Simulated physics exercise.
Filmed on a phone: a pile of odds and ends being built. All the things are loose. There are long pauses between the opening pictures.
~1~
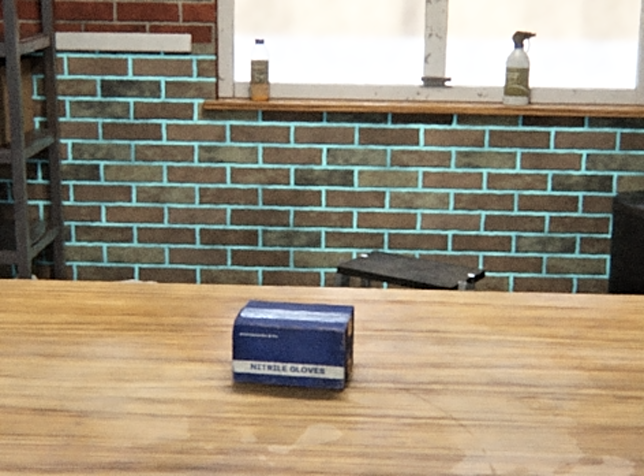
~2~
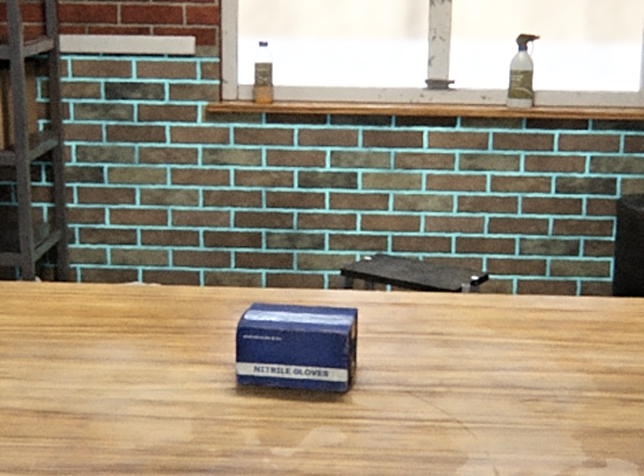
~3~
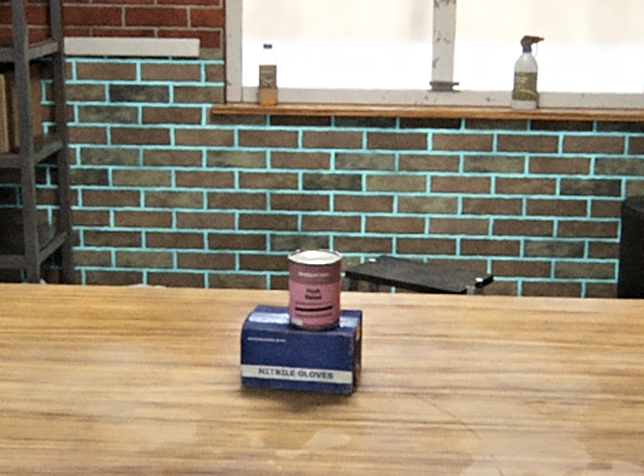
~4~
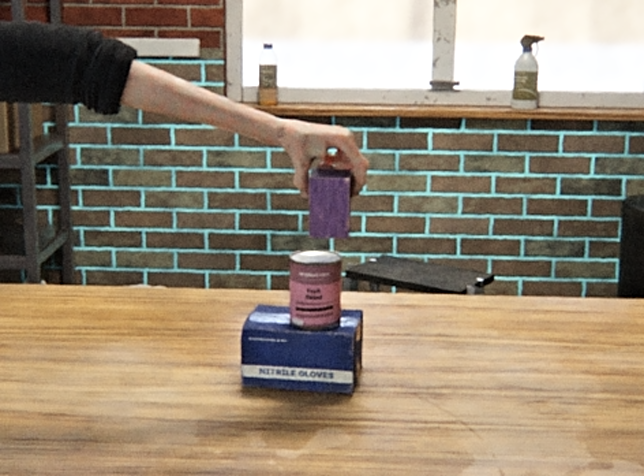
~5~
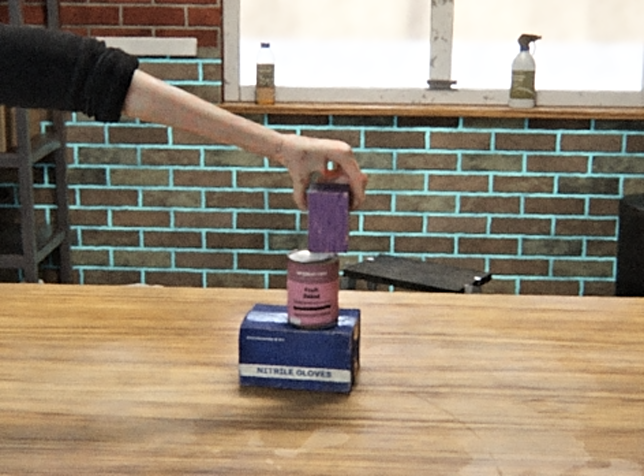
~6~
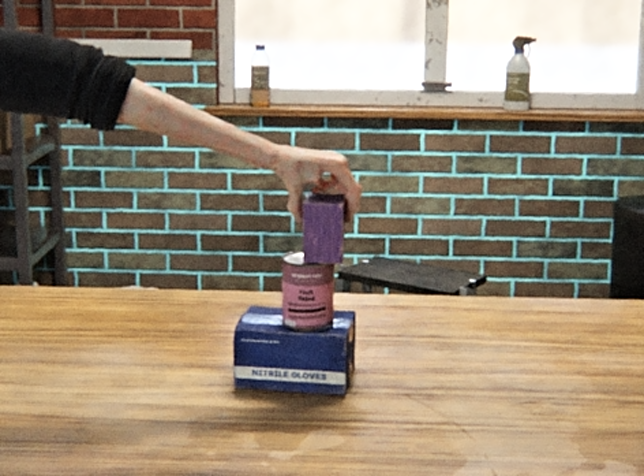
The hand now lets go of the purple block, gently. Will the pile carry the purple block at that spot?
In the end the pile keeps its balance.
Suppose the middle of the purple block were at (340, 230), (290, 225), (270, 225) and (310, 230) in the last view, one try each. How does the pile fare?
In the first case it loses its balance; in the second case it stays up; in the third case it gives way; in the fourth case it stays up.
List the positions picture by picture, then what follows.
In the first frame, the last thing is not in view yet.
In the second frame, the last thing is not in view yet.
In the third frame, the last thing is not in view yet; pink tin (315, 289).
The fourth frame shows coming down; purple block (331, 203); pink tin (316, 289).
The fifth frame shows coming down; purple block (329, 217); pink tin (313, 288).
The sixth frame shows set down, still held; purple block (324, 228); pink tin (308, 291).
Then, 0.40 s after the last picture, nothing has stirred.
Then, 0.90 s after the last picture, purple block resting near (325, 229).
At rest, all 3 in place. Seen from the same camera at the end, purple block near (325, 229). The pile stays up.
